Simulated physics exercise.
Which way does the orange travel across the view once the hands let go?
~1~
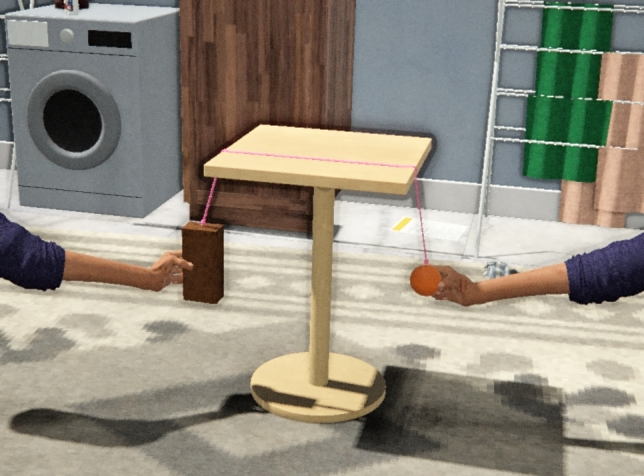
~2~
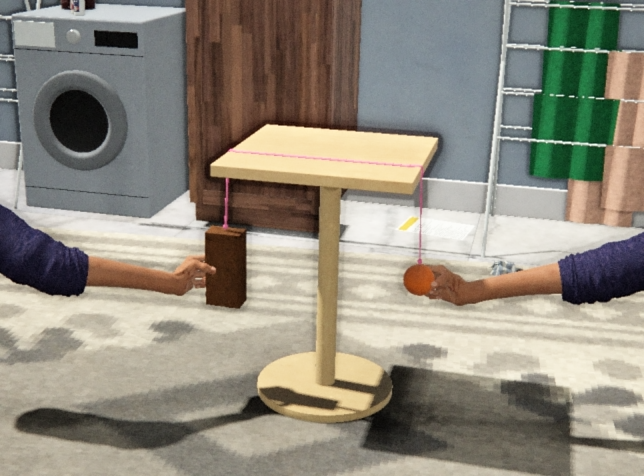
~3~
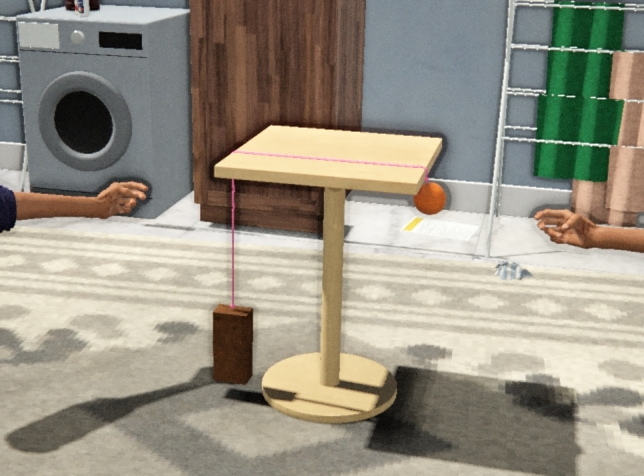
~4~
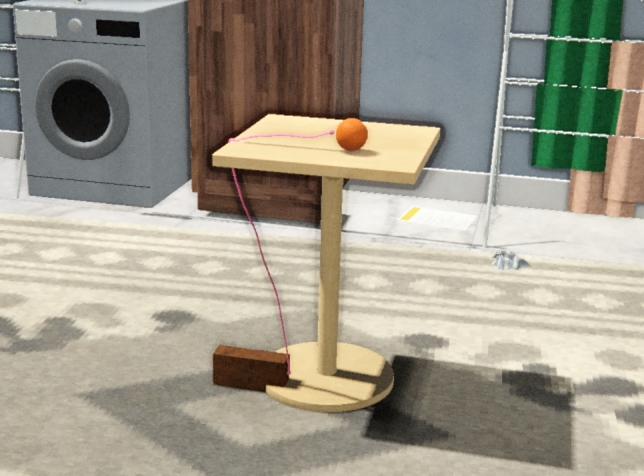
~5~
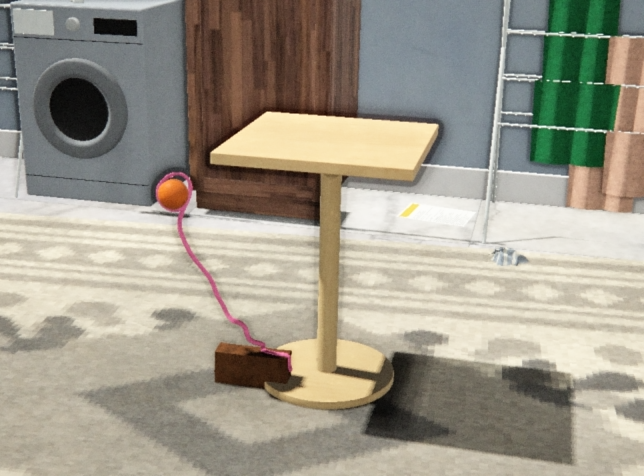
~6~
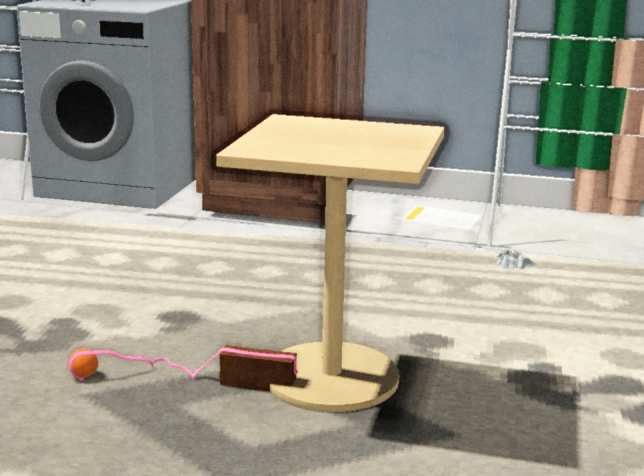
The orange travels to the left, passing over the table top and coming down on the floor on the left side.
Two hands releasing a brick and an orange joined by ribbon over a side table, both ending on the floor at left.
